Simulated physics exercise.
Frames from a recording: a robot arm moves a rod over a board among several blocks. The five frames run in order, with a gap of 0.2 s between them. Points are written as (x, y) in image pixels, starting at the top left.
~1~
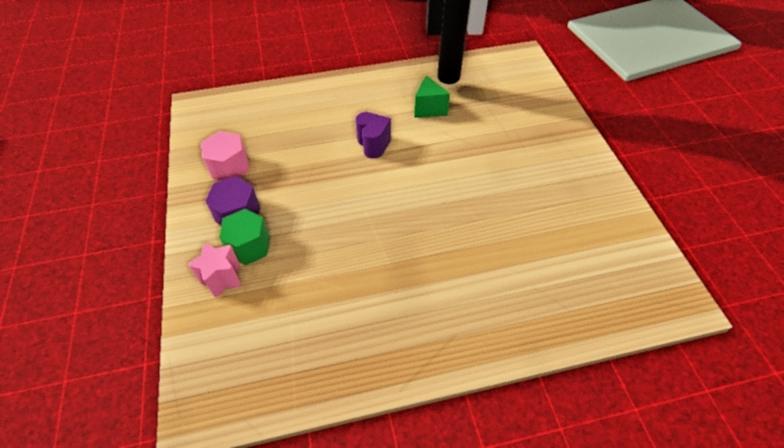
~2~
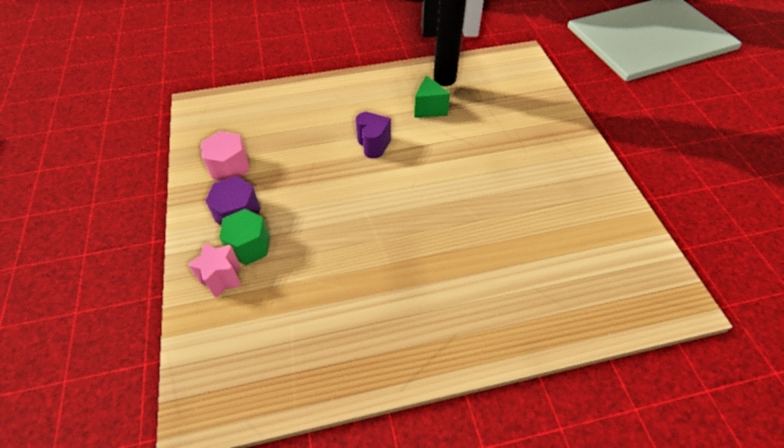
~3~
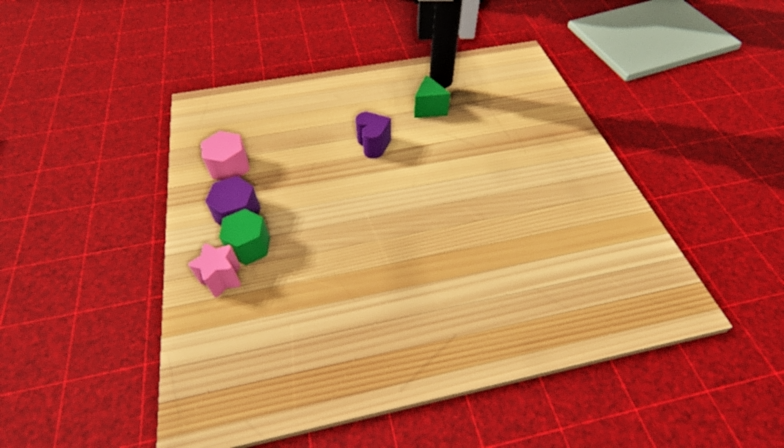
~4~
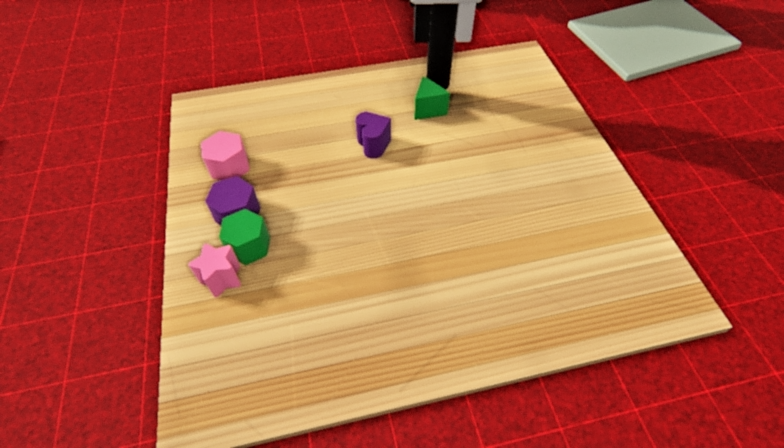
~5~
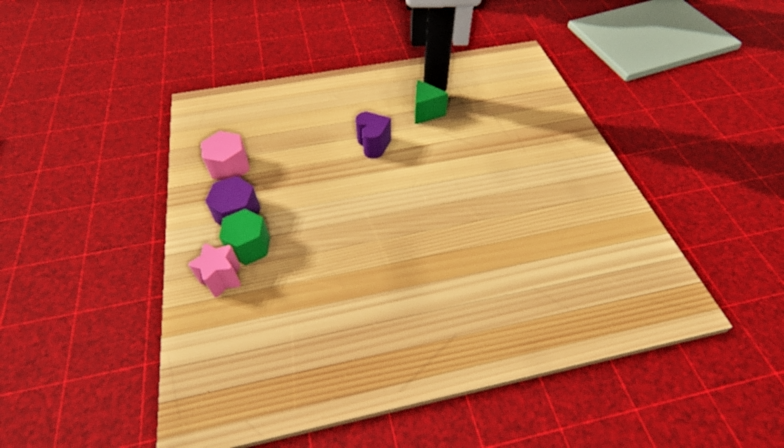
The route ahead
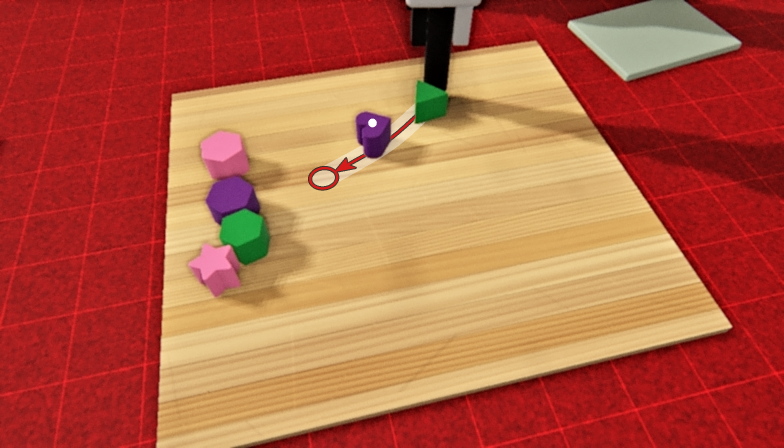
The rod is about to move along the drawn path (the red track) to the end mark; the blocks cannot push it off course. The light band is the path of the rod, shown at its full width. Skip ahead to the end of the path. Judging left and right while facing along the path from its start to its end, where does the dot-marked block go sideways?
It slides rightward.
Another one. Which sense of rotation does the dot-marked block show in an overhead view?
Top view: Clockwise.
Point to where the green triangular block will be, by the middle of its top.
The point I'd pick in the picture is (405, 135).
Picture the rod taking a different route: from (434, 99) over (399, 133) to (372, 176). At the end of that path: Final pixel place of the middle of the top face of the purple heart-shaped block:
The middle of the upper face of the purple heart-shaped block will lie at about (348, 137) in the picture.
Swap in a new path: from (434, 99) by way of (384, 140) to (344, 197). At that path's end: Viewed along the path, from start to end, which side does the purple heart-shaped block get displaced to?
It's going to go right.
Path on the board, from (434, 99) via (388, 140), ending at (324, 178); the dot is on the purple heart-shaped block.
On the path given first. One third of the way, rod at (405, 116); green triangular block at (409, 121), turned 40° anticlockwise.
Two thirds of the way, rod at (367, 143); purple heart-shaped block at (339, 139), turned 55° clockwise; green triangular block at (405, 135), turned 65° anticlockwise.
At the end, rod at (322, 168); purple heart-shaped block at (290, 155), turned 85° clockwise; green triangular block at (405, 135), turned 65° anticlockwise.
